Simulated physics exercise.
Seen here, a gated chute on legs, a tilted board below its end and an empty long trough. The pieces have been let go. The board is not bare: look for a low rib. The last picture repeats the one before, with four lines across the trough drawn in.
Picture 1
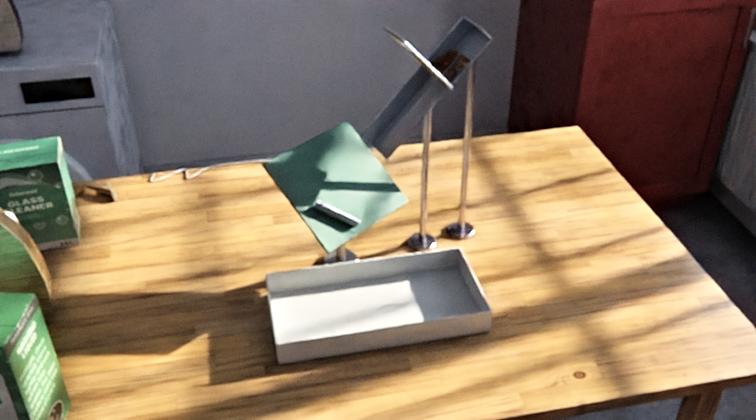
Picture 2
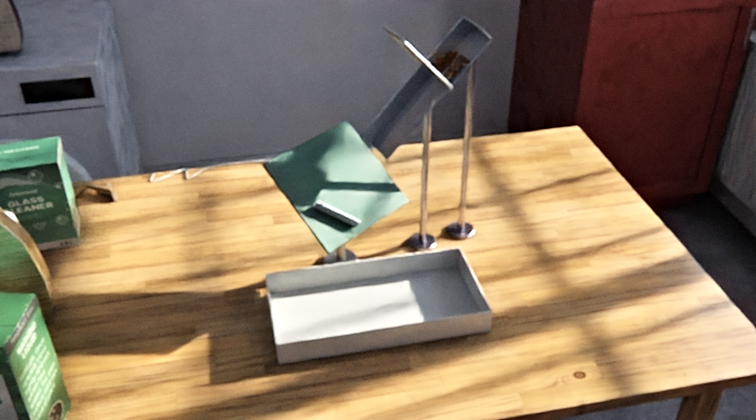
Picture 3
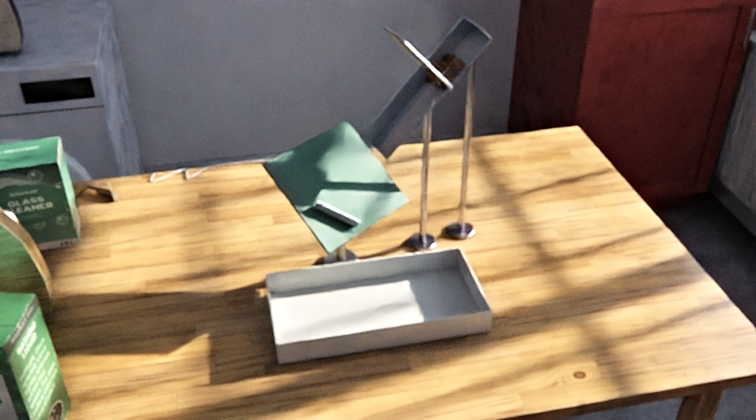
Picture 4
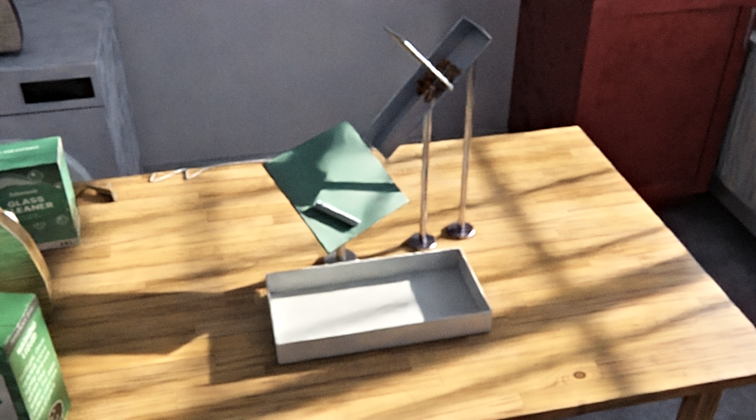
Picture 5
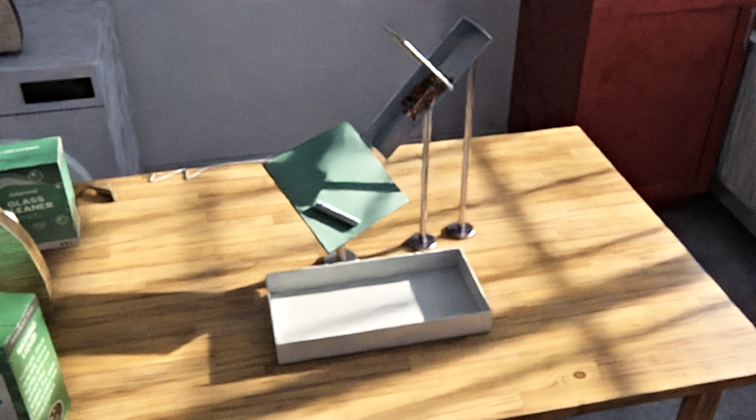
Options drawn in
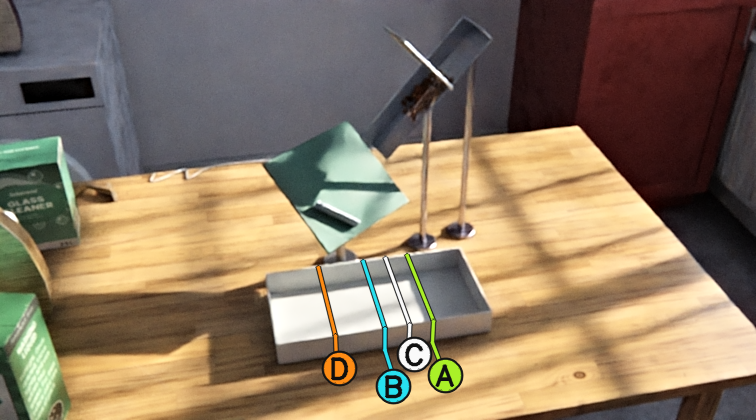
Small brown bits slid a short way down a raised, slanted gray chute, passing under a thin panel, while the tilted green board and the empty pale tray below stayed still on the wooden table.
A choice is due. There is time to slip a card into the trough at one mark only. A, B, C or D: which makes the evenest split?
The best line is C.
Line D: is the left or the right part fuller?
More lands on the right.
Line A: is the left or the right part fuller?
More lands on the left.
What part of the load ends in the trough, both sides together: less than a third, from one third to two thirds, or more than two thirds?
About that: More than two thirds.
On the marked copy, line A crosses the front rim at (433, 320); line B crosses the front rim at (384, 327); line C crosses the front rim at (409, 323); line D crosses the front rim at (335, 335).
With A, of what is caught, nearly all on the left of the divider, a stray few on the right.
With B, of what is caught, none on the left of the divider, all on the right.
With C, of what is caught, about half on the left of the divider, about half on the right.
With D, of what is caught, none on the left of the divider, all on the right.
